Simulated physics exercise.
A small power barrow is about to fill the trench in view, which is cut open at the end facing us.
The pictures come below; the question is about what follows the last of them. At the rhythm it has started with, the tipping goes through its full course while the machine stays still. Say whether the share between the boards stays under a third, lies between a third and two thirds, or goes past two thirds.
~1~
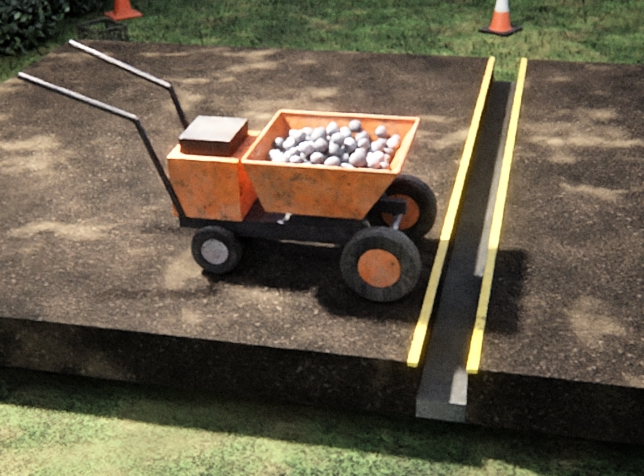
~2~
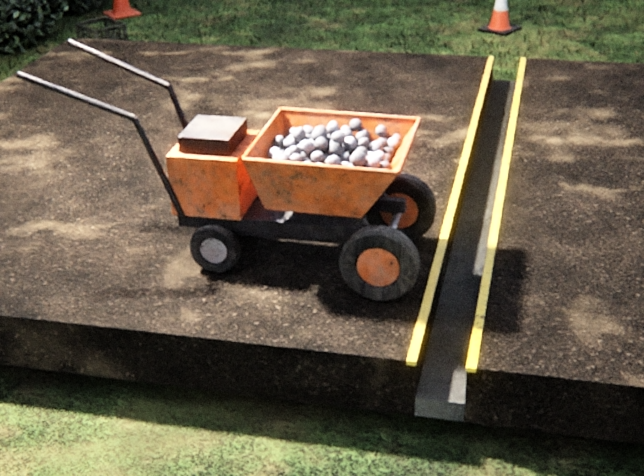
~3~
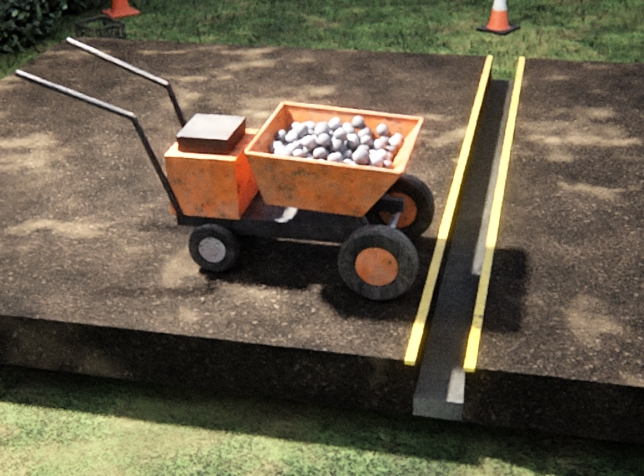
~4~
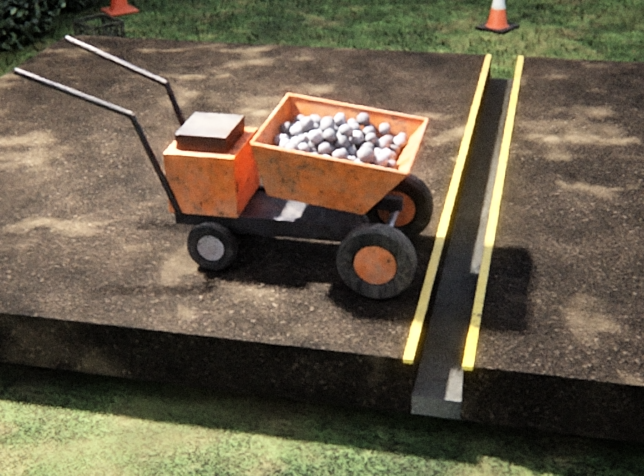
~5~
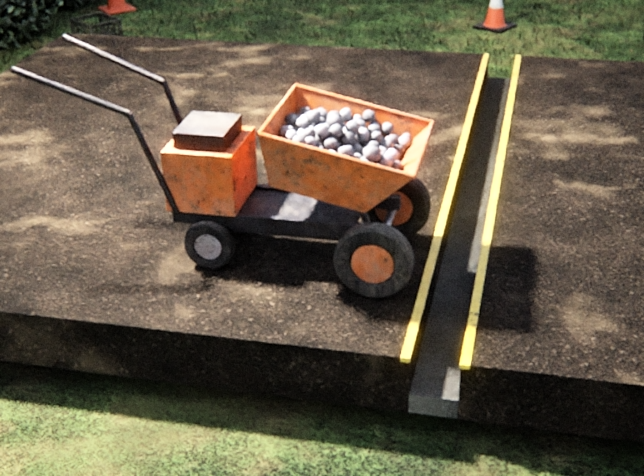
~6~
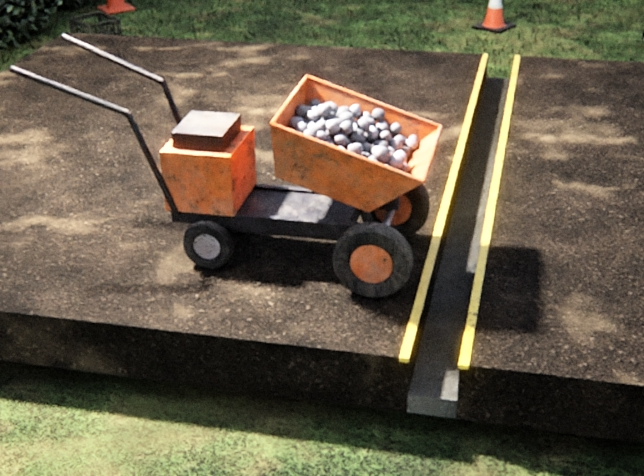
It stays under a third.
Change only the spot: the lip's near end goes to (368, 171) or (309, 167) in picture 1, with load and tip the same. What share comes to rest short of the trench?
Roughly 0 percent first, then roughly 20 percent.
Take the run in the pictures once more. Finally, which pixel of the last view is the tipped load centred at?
It settles centred around (524, 270).
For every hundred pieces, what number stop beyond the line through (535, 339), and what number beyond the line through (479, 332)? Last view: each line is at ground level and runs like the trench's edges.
In order: Near 40 %, then 80 %.
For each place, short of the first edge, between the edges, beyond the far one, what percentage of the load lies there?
Short near 0; between near 10; beyond near 90.
Shortly afterwards, skip tipped steeply; the whole lot in the skip.
Next, skip tipped right over; all but a few in the skip; a little beyond it; a little falling.
Some moments later, skip tipped right over; near a third in the skip; near two thirds beyond it; only a few falling.
In the end, skip tipped right over; a little in or heaped over the trench; all but a few beyond it.
